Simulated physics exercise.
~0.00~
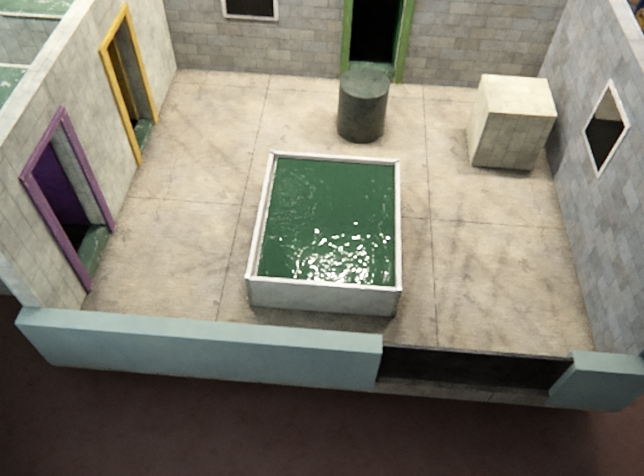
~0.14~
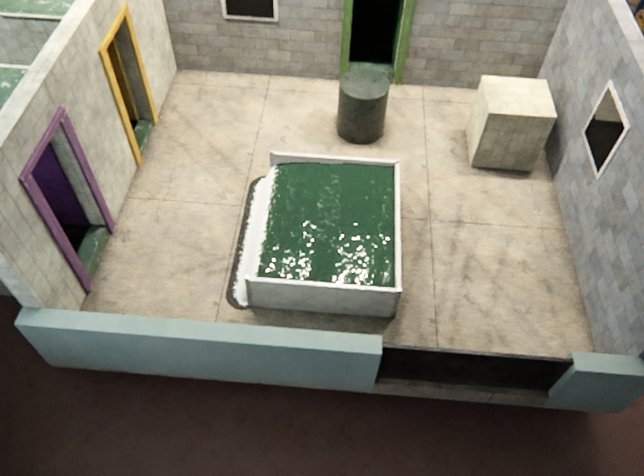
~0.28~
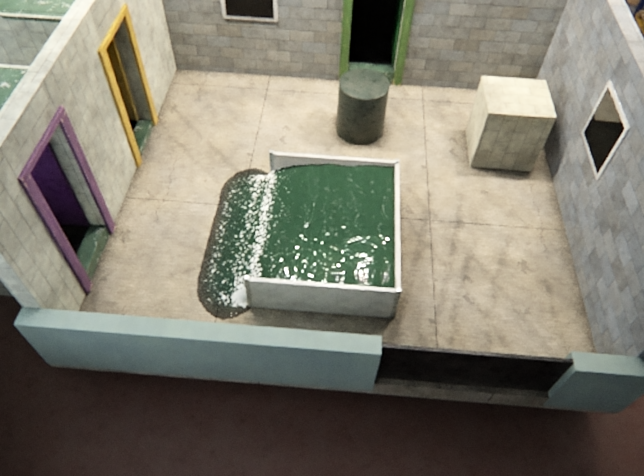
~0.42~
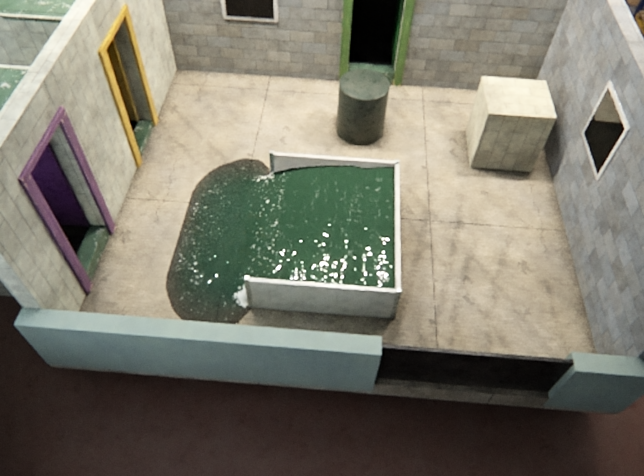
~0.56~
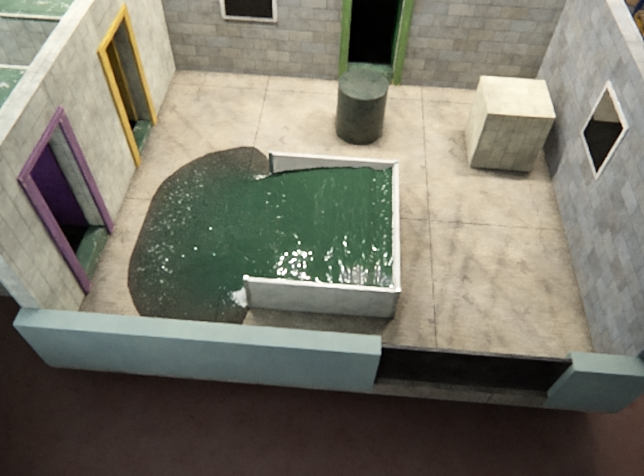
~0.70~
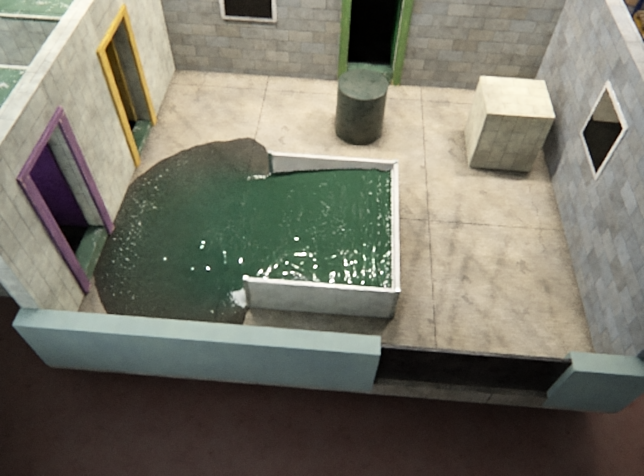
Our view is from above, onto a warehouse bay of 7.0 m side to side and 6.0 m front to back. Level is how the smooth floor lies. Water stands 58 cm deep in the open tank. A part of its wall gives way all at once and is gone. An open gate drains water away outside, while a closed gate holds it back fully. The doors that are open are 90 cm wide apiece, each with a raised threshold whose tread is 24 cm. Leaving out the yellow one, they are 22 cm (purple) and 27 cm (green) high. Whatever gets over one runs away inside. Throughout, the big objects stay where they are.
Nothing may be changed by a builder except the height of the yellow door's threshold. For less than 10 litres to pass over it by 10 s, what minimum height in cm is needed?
It would have to be about 17 cm high.
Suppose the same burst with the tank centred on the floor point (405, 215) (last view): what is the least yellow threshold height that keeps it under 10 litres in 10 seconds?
Then it needs to be around 22 cm high.
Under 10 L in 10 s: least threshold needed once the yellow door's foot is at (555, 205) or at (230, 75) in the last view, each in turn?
First place around 7.5 cm, second around 18 cm.
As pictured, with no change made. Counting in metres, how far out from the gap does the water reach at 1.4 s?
3.4 metres.
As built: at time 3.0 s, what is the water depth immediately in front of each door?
Before yellow it's 16 cm, before purple 27 cm, before green 0 cm.
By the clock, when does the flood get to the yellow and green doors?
Yellow 1.0 s, green 3.6 s.
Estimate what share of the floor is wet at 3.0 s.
Wet share: Near 35 %.
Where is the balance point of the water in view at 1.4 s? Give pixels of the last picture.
The centre of all the water is around (251, 237).
After 1.4 s water covers 25 % of the floor, deepest (39 cm) near (122, 235); 17 cm at the yellow door, 0 litres in over its 13 cm threshold.
After 3.0 s water covers 35 % of the floor, deepest (30 cm) near (67, 341); 16 cm at the yellow door, 25 litres in over its 13 cm threshold.
After 10.0 s water covers 100 % of the floor, deepest (12 cm) near (383, 185); 7 cm at the yellow door, 30 litres in over its 13 cm threshold.
At the yellow door as built, the water arrived by 1.1 s and peaked near 21 cm at 2.0 s.
With a threshold of 14.5 cm, 21 litres would have come in within the 10 s; with 19.5 cm, 4 litres. So under 10 litres takes about 17 cm.
